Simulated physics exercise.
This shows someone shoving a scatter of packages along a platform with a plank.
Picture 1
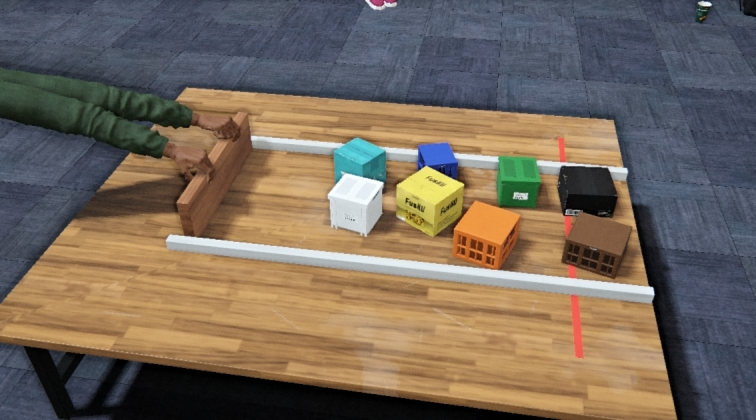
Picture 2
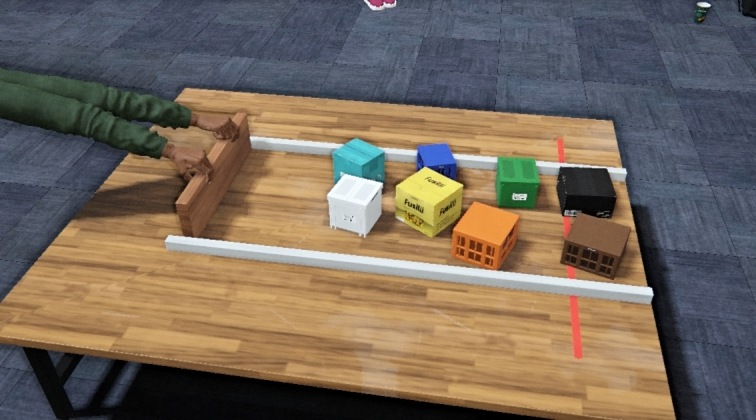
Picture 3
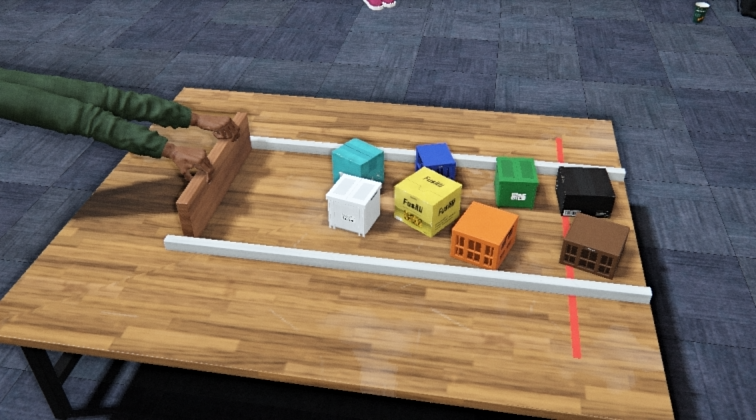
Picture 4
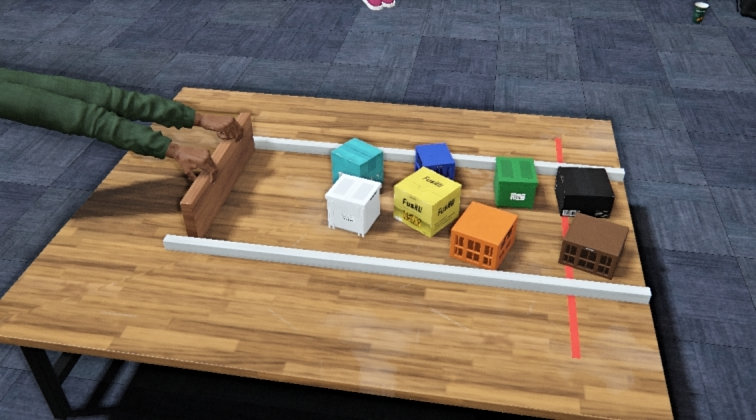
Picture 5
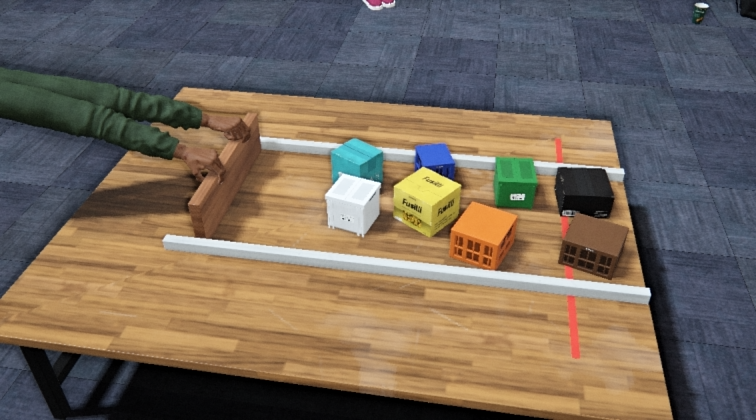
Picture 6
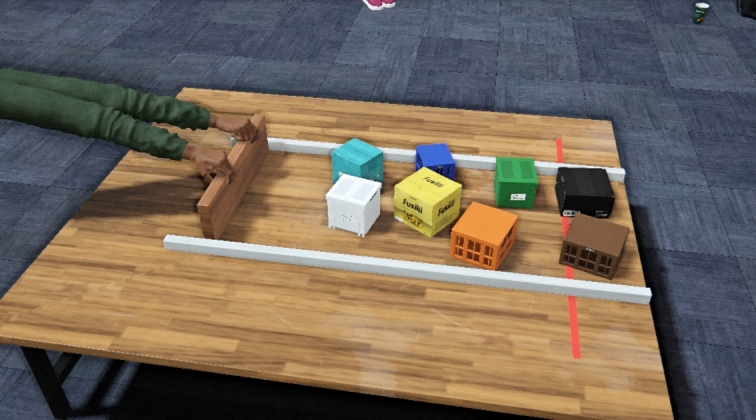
Two hands easing a wooden plank slightly rightward across a table toward eight colourful crates and boxes, which stay still.
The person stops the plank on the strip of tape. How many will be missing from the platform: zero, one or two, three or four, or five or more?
The number that fall off is three or four.
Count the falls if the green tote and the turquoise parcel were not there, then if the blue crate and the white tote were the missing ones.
First 2, then 2.
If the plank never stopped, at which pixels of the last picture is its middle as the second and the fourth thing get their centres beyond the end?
At (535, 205) for the second, at (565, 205) for the fourth.
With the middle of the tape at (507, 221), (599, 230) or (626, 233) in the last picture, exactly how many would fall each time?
Down on the ground: 1, 5 and 8.
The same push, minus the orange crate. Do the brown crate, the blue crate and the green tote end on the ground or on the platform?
The brown crate is lost, the blue crate is kept, the green tote tumbles off.
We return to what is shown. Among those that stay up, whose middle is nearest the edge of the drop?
Foremost is the yellow box.
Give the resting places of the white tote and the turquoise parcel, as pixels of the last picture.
Near (592, 225) and (587, 185).
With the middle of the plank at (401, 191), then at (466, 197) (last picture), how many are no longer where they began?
By then 5, and 7.
Soon after, none off yet; brown crate at rest near (594, 246); black box at rest near (584, 192); green tote at rest near (515, 183).
Then, none off yet; brown crate at rest near (594, 246); black box moved a little near (589, 193); green tote moved about its own width near (545, 180).
By the end, the number that fall off is three or four; fallen, green tote, black box and brown crate.
